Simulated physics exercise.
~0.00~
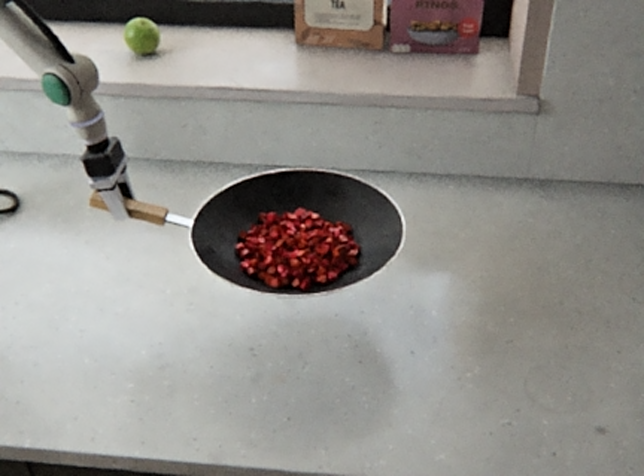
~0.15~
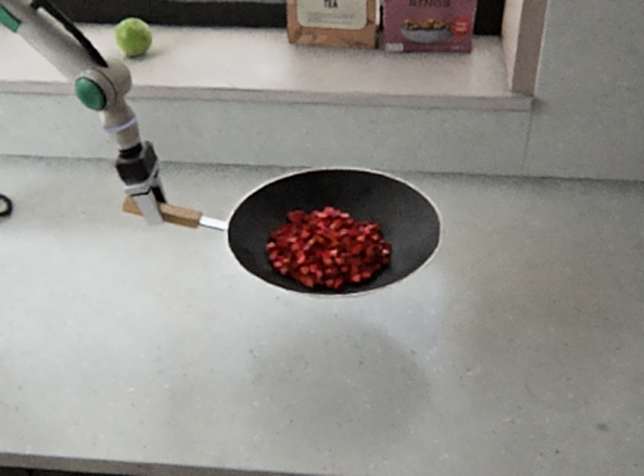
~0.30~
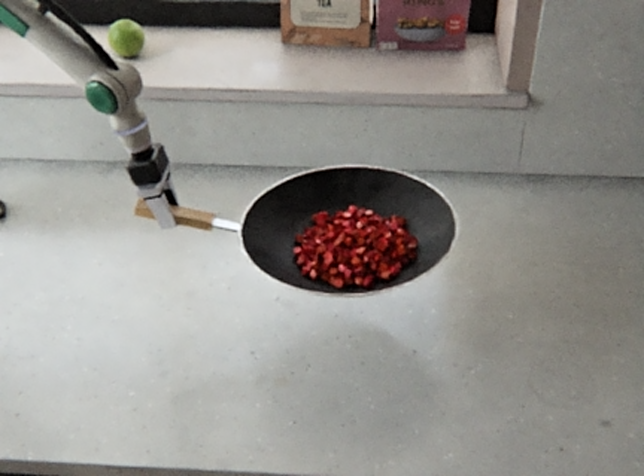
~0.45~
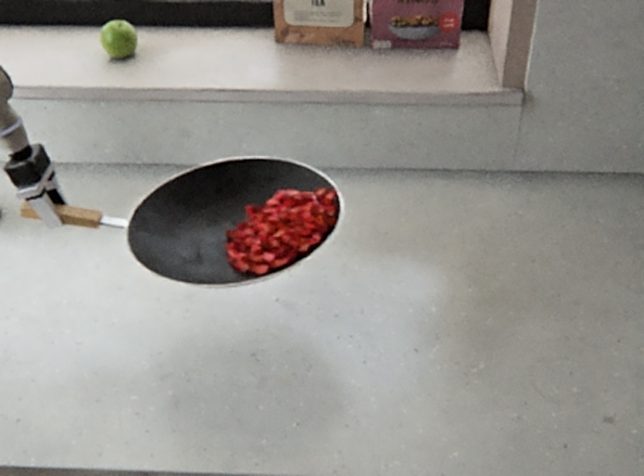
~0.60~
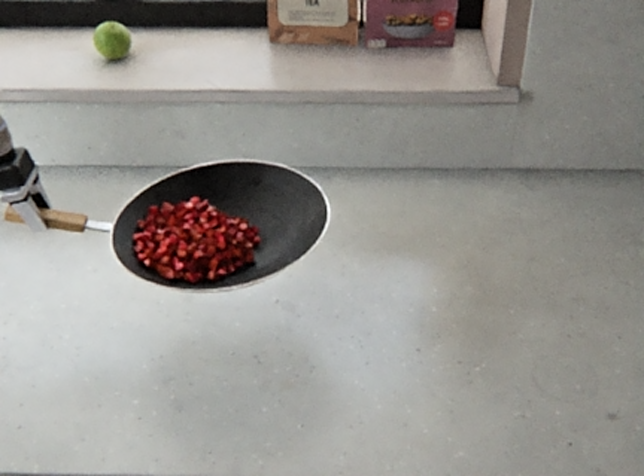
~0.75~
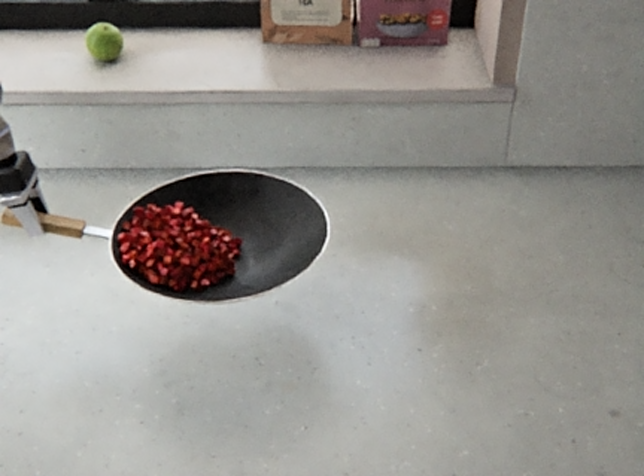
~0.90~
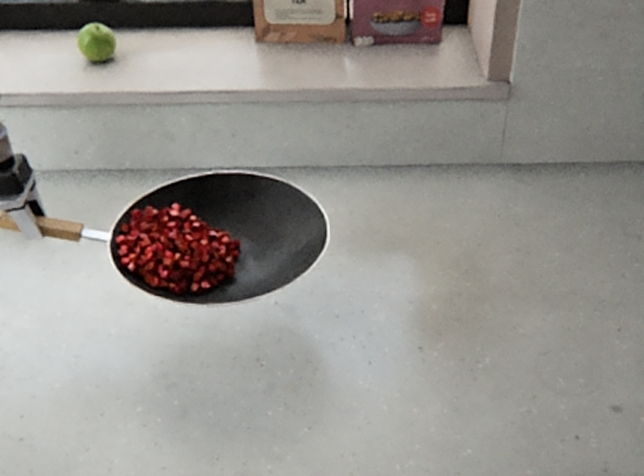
A robot arm held a black wok of chopped red pieces above a grey counter, moved it a little to the right, then swept it back left, and the pieces slid to the right side before settling on the left, all still inside.
